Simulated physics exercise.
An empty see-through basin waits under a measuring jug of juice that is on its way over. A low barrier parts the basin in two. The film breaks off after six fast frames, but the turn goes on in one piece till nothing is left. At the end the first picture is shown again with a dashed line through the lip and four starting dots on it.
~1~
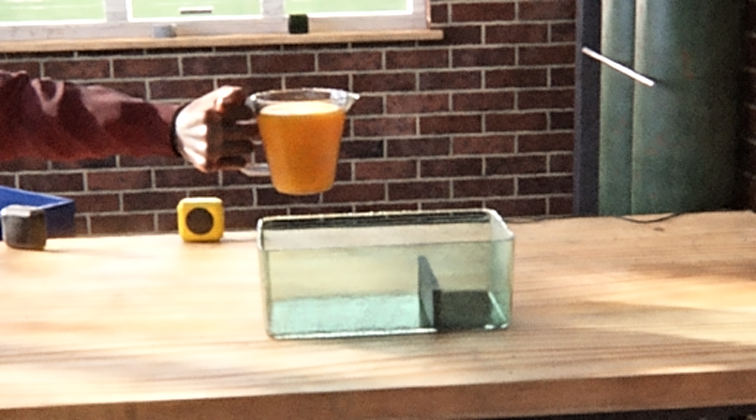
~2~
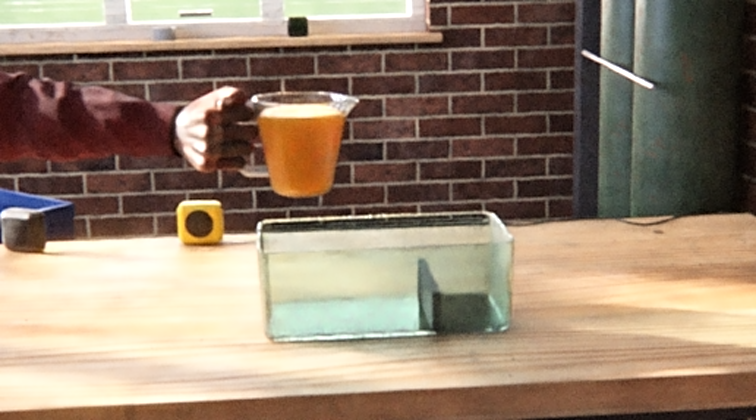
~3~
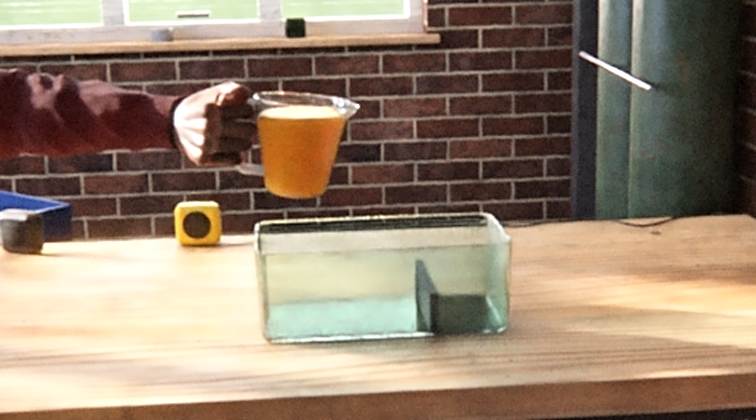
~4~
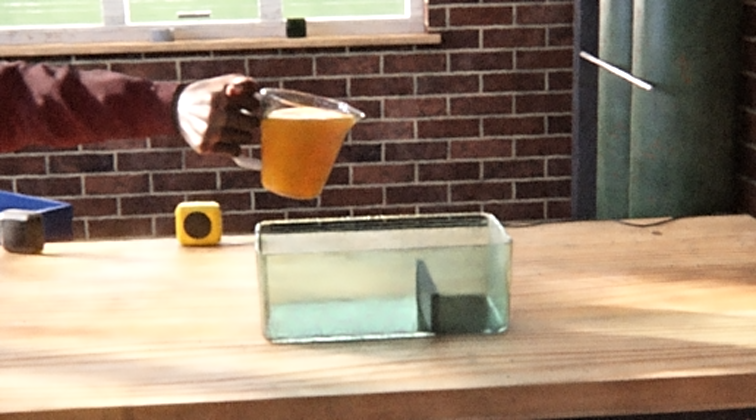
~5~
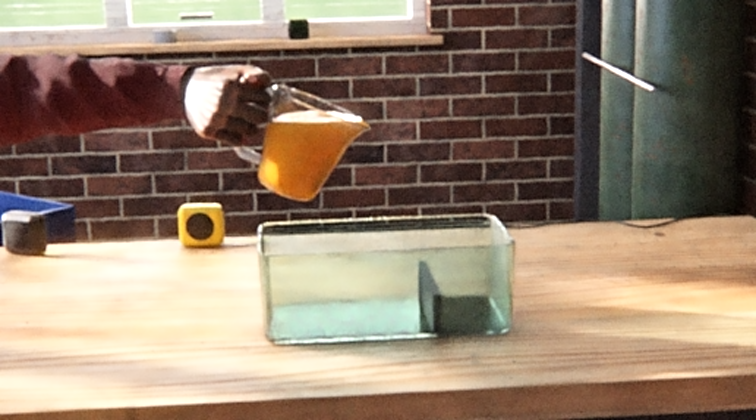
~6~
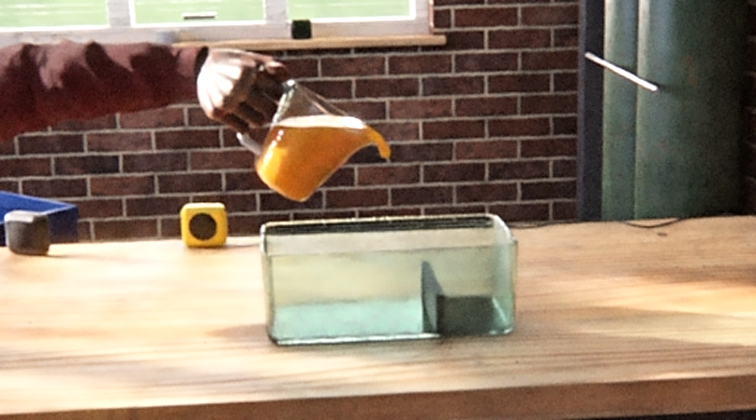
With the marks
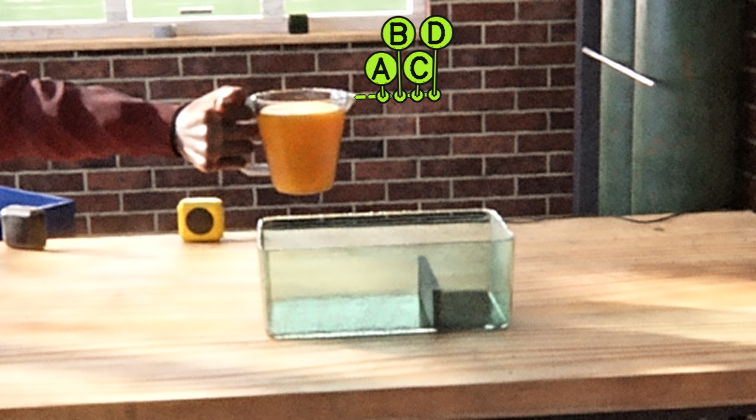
A hand tips a jug of orange juice rightward above a clear divided basin.
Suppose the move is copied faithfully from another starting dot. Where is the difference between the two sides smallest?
Place A does it best.
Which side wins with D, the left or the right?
The right one.
On the marked copy, A at (383, 96); B at (400, 95); C at (417, 95); D at (434, 94).
With A, about 52 % ends left of the wall and 46 % right of it.
With B, about 29 % ends left of the wall and 69 % right of it.
With C, about 26 % ends left of the wall and 72 % right of it.
With D, about 14 % ends left of the wall and 85 % right of it.
